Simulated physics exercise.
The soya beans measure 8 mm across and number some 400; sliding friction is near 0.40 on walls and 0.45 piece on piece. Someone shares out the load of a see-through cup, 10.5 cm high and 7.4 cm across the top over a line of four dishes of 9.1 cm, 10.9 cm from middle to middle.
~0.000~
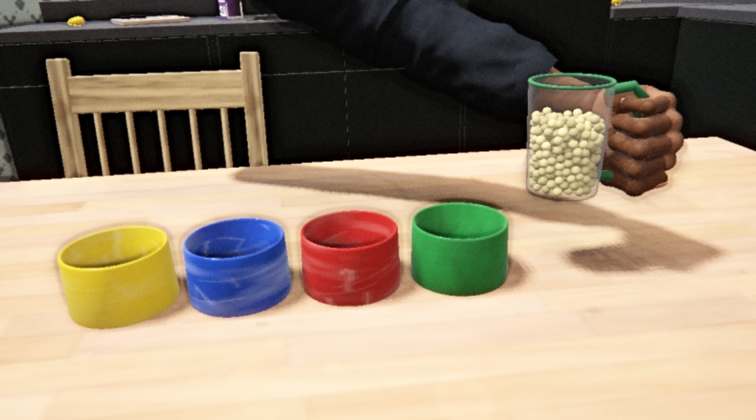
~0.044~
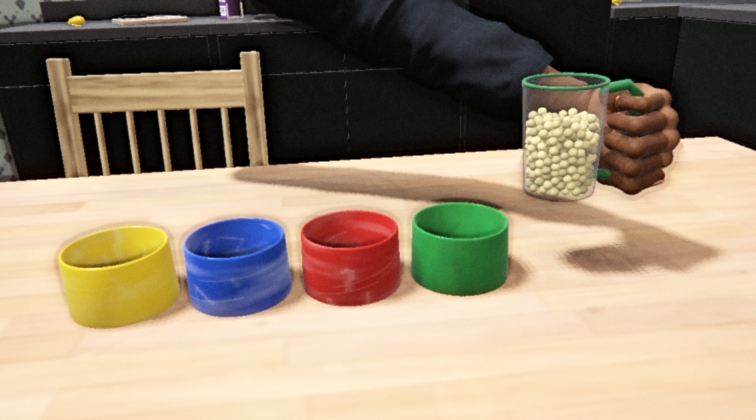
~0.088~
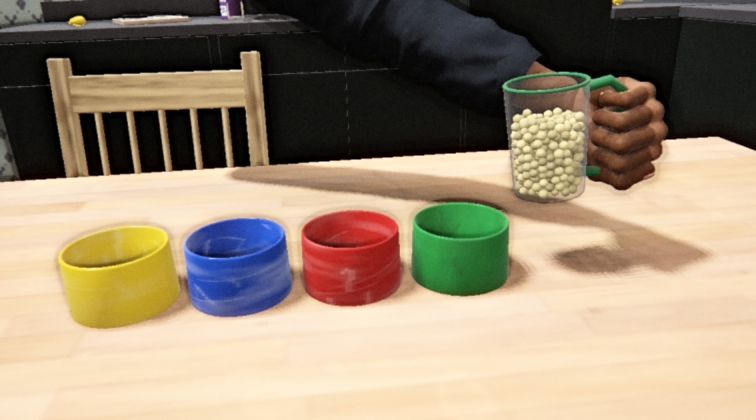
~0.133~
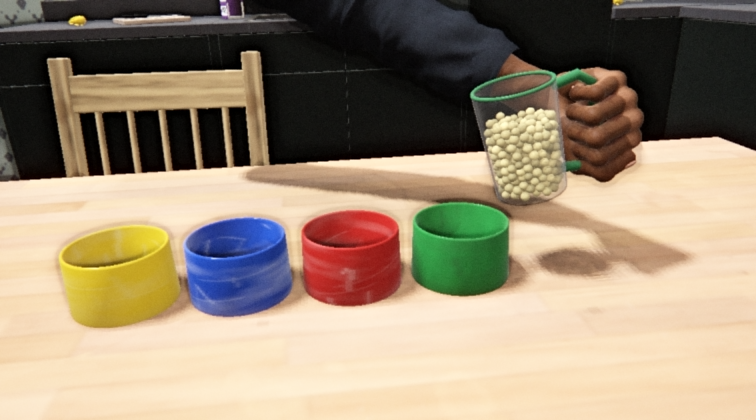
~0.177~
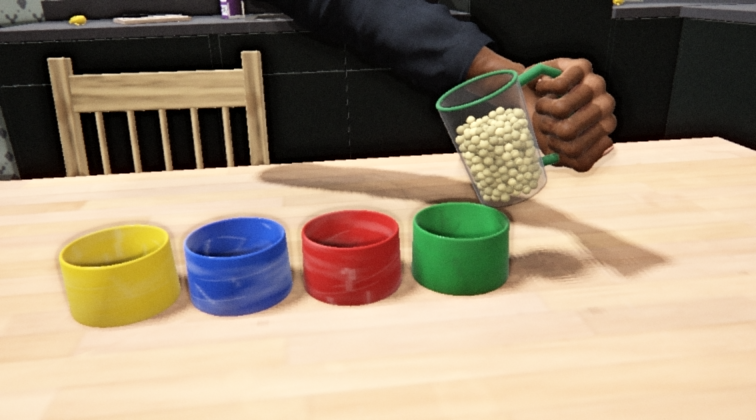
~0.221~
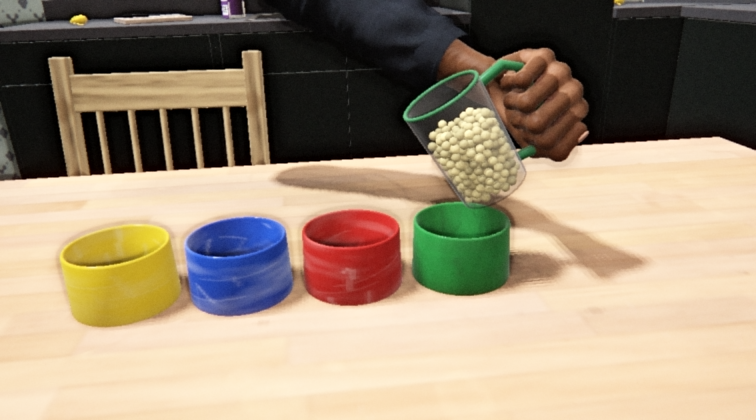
In a kitchen with dark cabinets, a pale wooden table is seen from slightly above its near side, with a wooden chair behind it at left. Yellow, blue, red and green dishes stand in a row from left to centre, while a dark-sleeved arm holds a green-rimmed clear cup of pale beans at right. The hand moves the cup left, tilting it increasingly leftward above the green dish, as the camera stays still.
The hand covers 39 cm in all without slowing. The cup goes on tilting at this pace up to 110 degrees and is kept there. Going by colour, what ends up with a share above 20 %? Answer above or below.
Red: Below, blue: Below, green: Below, yellow: Above, counter: Above.
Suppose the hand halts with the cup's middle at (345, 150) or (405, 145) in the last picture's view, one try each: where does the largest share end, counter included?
Most goes to: Blue, then red.
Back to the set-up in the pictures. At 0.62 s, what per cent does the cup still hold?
Roughly 95 per cent.
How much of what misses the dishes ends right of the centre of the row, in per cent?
About 0 per cent.
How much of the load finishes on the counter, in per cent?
About 45 per cent.
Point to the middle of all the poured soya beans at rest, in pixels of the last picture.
Near (98, 293).
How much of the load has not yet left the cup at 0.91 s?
About 10 per cent.
After 0.46 s, tilt 77 degrees; cup holds 100 %.
Then, at 0.62 s, tilt 106 degrees; cup holds 95 %, yellow 5 %.
After 0.91 s, tilt 110 degrees; cup holds 10 %, yellow 50 %.
By 1.9 s all is still; red 0 %, blue 0 %, green 0 %, yellow 55 %, counter 45 %.
